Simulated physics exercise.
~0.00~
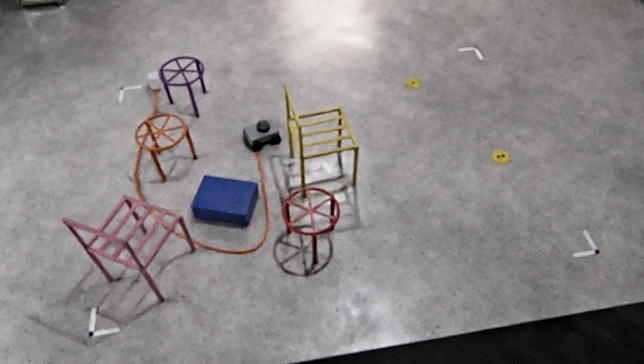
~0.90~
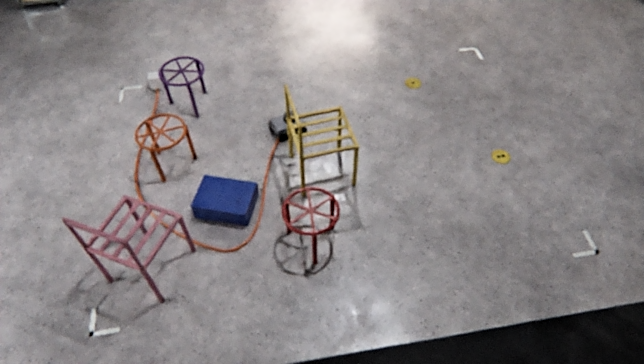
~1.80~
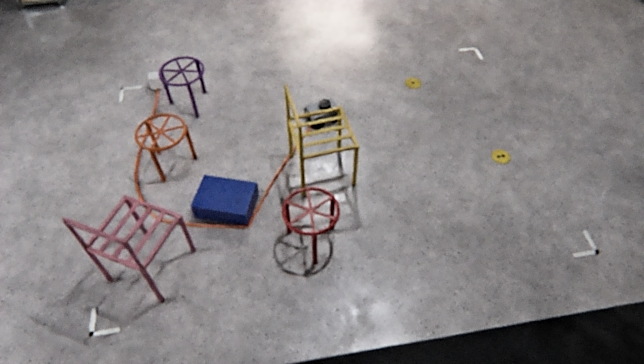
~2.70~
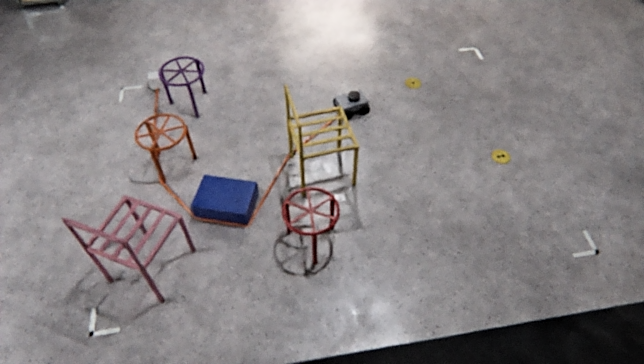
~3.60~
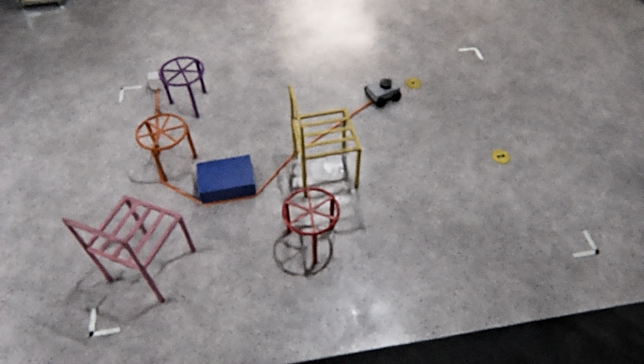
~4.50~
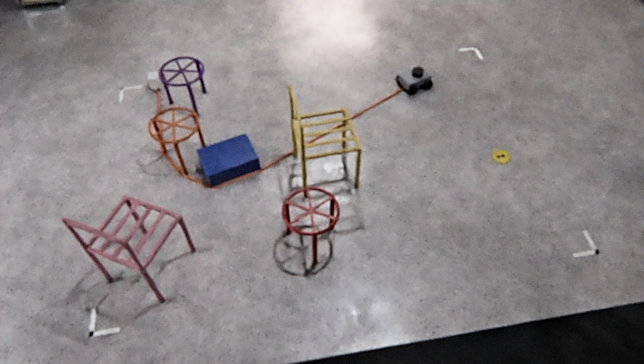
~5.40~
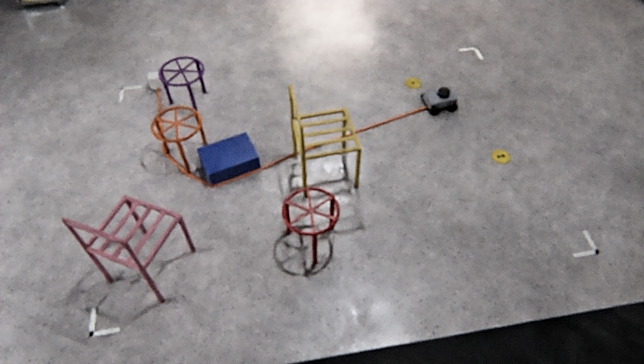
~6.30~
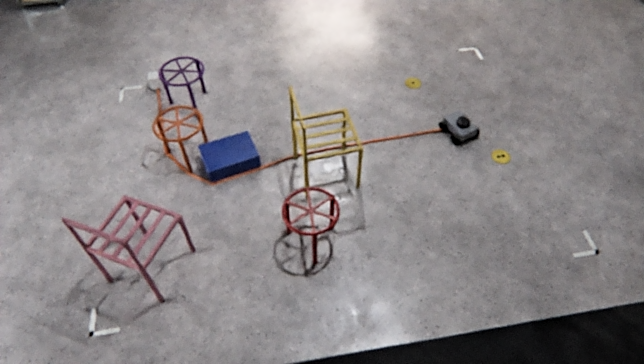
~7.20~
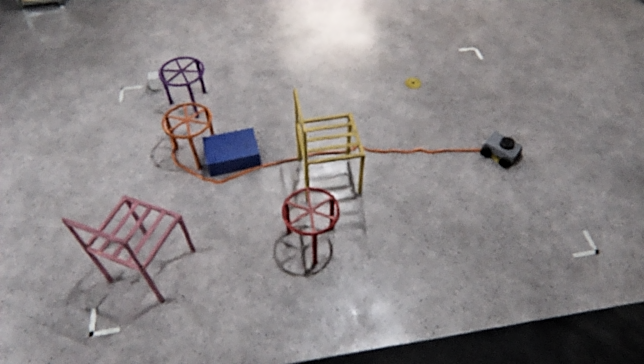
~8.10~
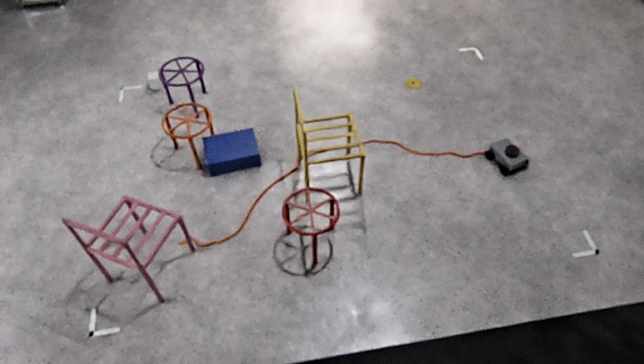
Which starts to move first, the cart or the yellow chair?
The cart moves first, rolling off to the right near the start. The yellow chair only shifts slightly later, once the lead has been pulled tight.
At first, a small dark cart sits among colourful stools and chairs, its orange lead looping around a blue crate on a grey floor. The cart rolls right past the yellow chair and up toward the farther yellow mark, drawing the lead tight. The lead drags the crate upward, then shifts the orange stool a little up and right. The cart turns down and right to the nearer mark, and the yellow chair is nudged slightly. Finally the plug comes out and the slack lead trails back toward the unmoved pink chair, with everything still upright.
